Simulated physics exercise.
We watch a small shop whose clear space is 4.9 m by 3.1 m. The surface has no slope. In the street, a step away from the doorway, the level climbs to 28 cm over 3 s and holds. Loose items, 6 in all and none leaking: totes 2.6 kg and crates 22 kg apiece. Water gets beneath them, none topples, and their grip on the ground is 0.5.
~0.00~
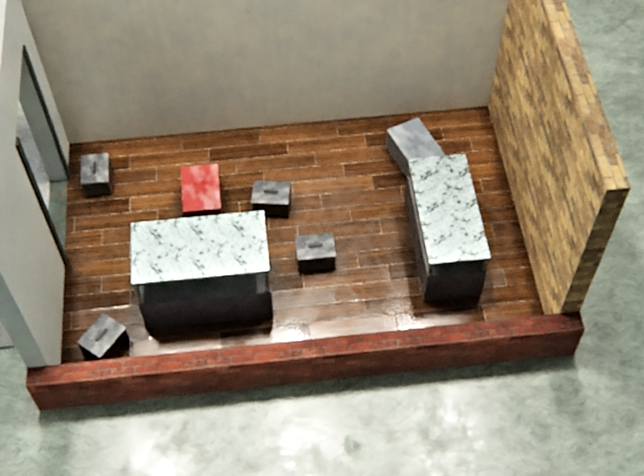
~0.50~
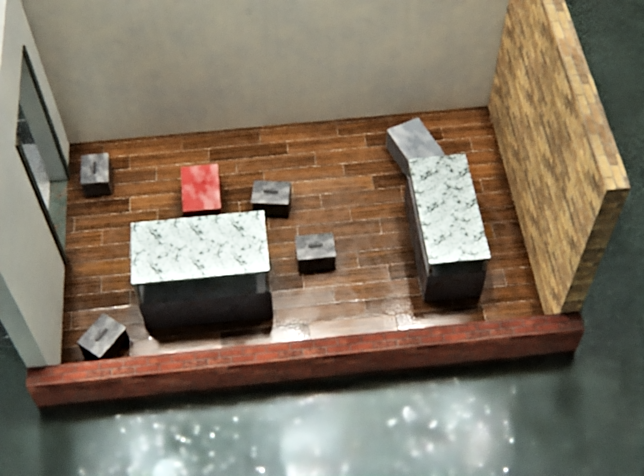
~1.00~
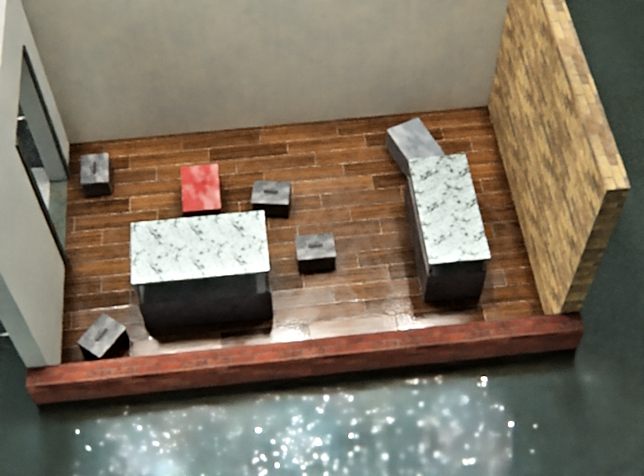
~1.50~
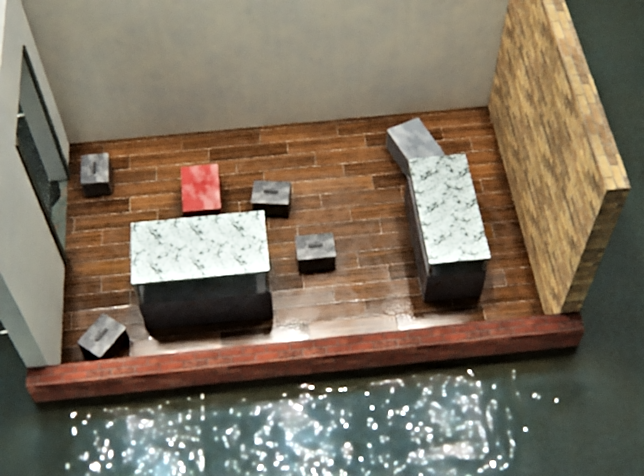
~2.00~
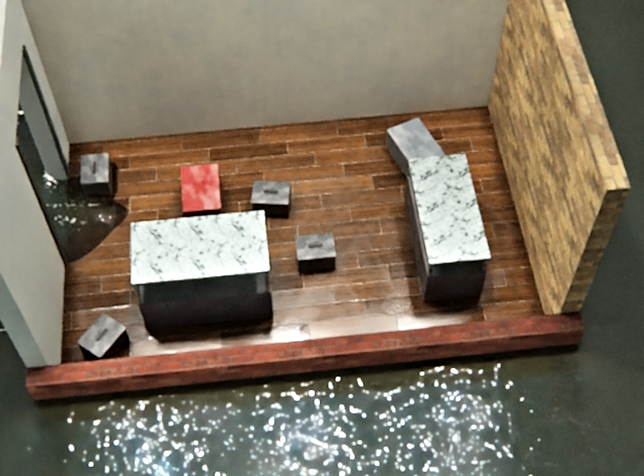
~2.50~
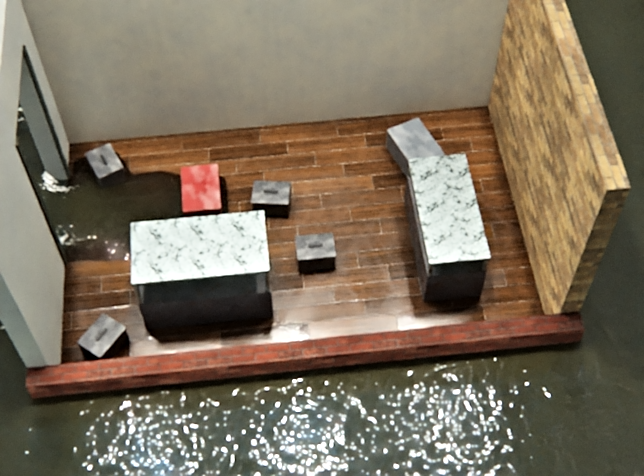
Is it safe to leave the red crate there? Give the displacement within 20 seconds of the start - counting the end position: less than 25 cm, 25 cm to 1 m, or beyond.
Red crate travels far.
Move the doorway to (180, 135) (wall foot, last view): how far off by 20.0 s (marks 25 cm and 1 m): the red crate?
Then the red crate moves a short way.
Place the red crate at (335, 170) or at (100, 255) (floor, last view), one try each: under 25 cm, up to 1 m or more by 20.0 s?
In turn: It ends far away; it travels far.
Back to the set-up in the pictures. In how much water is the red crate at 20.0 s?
About 28 cm.
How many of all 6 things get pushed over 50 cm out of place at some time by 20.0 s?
6 of them.
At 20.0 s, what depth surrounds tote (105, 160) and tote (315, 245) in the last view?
About 25 and 25 cm.
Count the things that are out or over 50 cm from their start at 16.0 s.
I count 6.
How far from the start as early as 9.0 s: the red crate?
About 300 cm.
After 4.0 s the red crate is near (252, 183), 0.6 m from its start, aground; 1 afloat.
After 9.0 s the red crate is near (465, 150), 2.9 m from its start, afloat; 6 afloat.
After 16.0 s the red crate is near (451, 142), 2.8 m from its start, afloat; 6 afloat.
After 20.0 s the red crate is near (489, 149), 3.1 m from its start, afloat; 6 afloat.
